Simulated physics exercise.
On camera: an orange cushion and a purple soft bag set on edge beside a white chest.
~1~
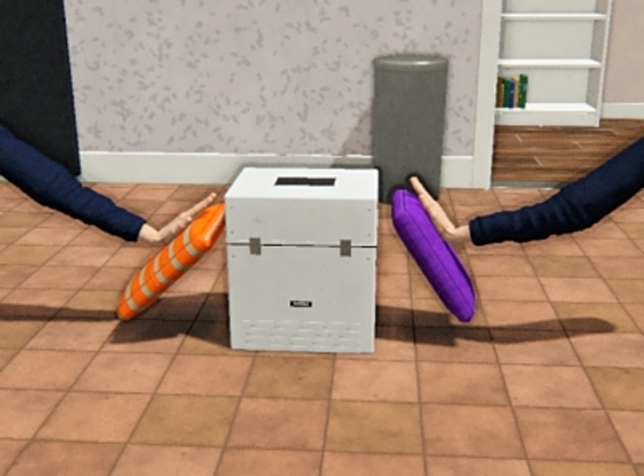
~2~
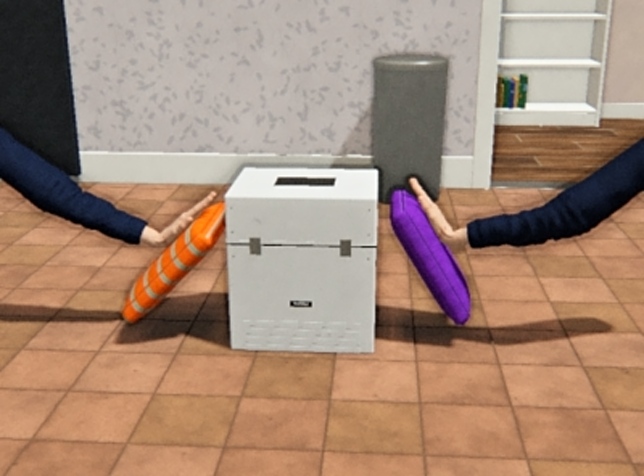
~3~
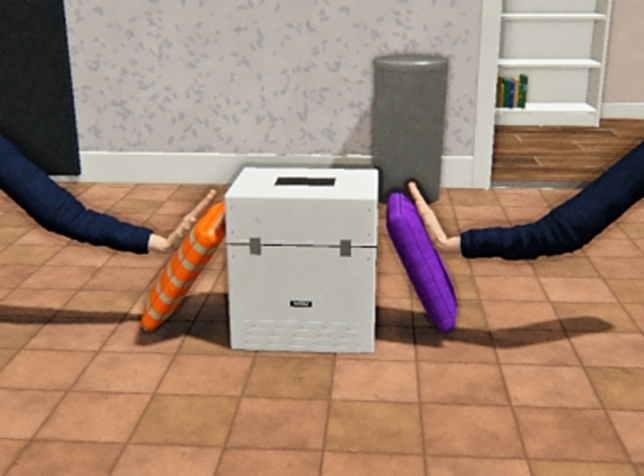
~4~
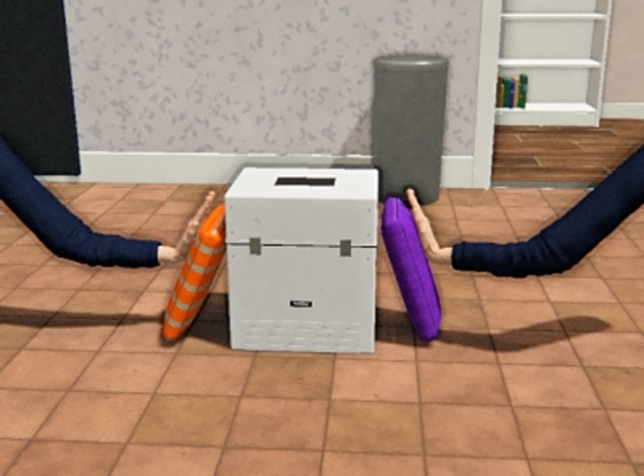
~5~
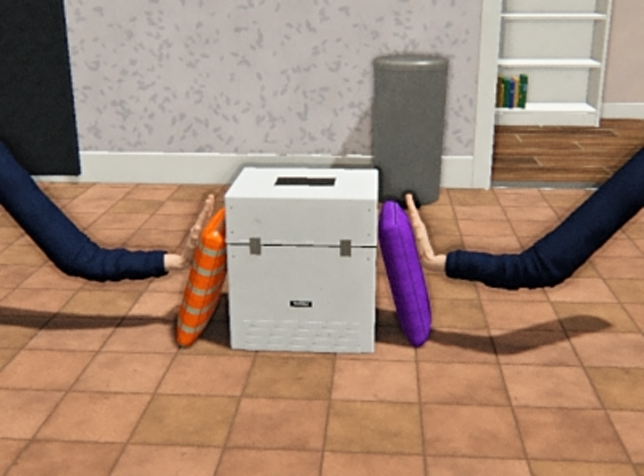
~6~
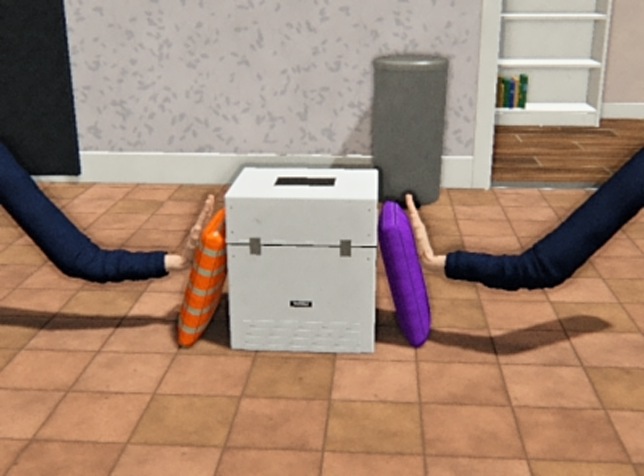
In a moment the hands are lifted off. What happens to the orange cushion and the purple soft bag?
Outcome: The orange cushion keeps leaning, the purple soft bag holds its lean.
Then, 0.32 s later than the last view, cushion against the side near (211, 272); soft bag against the side near (403, 274).
Finally, cushion against the side near (211, 272); soft bag against the side near (403, 274). The orange cushion holds its lean and the purple soft bag remains propped up.
